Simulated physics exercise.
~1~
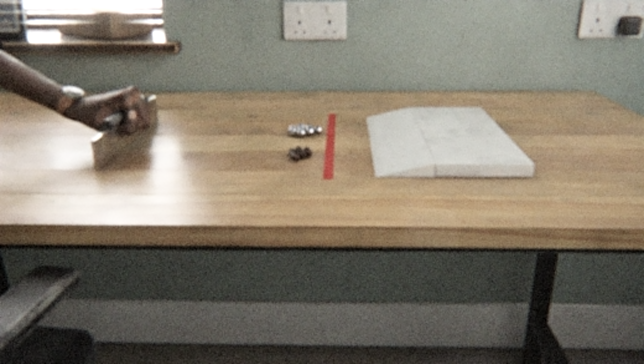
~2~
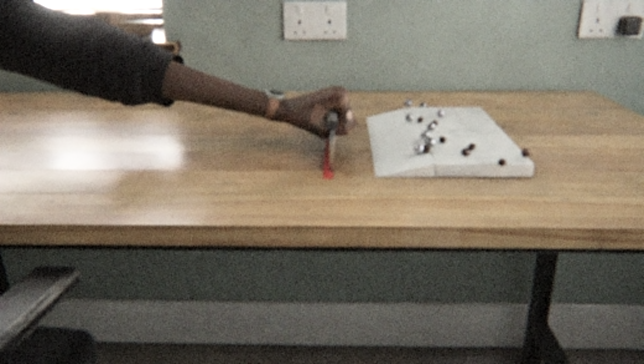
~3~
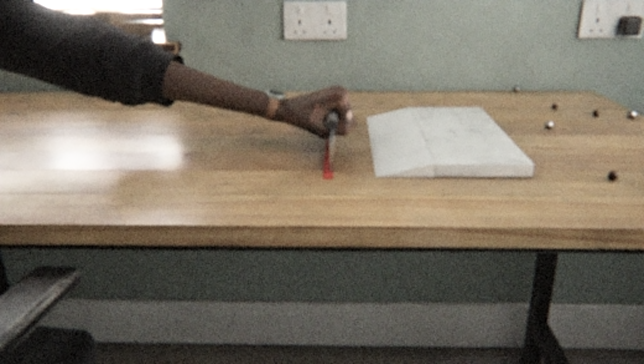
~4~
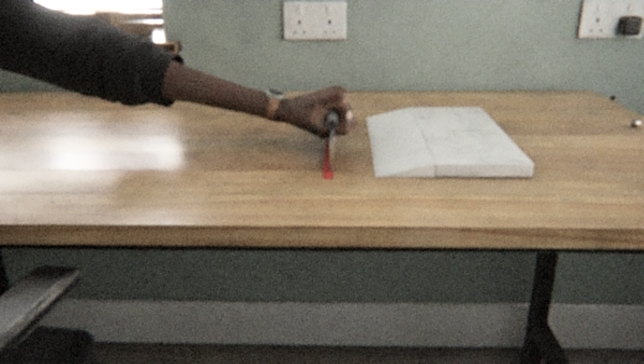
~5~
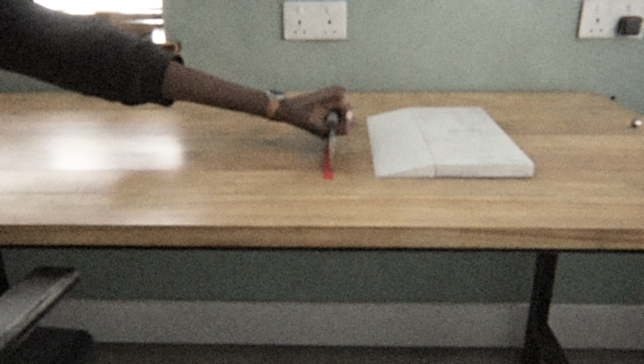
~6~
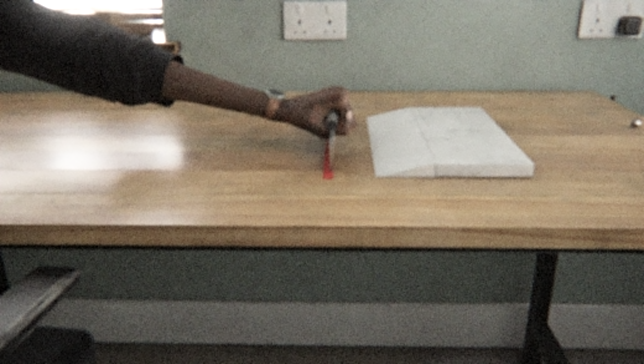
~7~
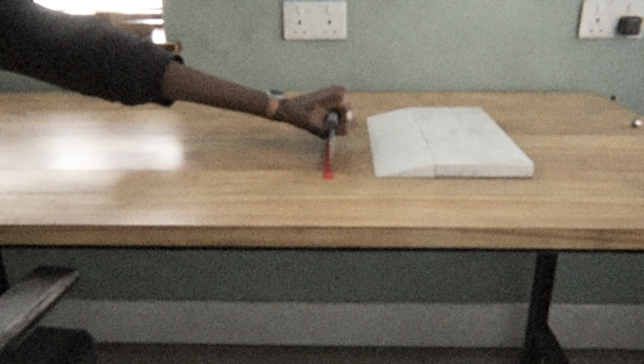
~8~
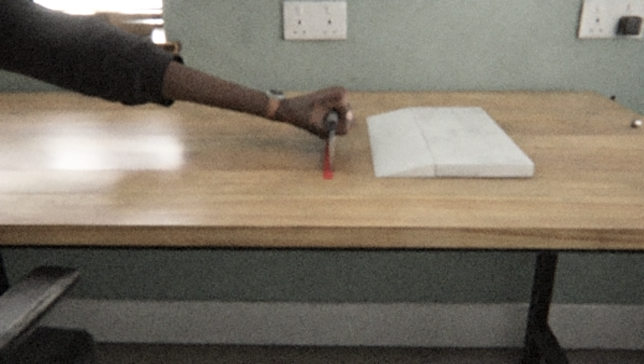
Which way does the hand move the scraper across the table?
The hand moves the scraper to the right, until it stops at the red tape.
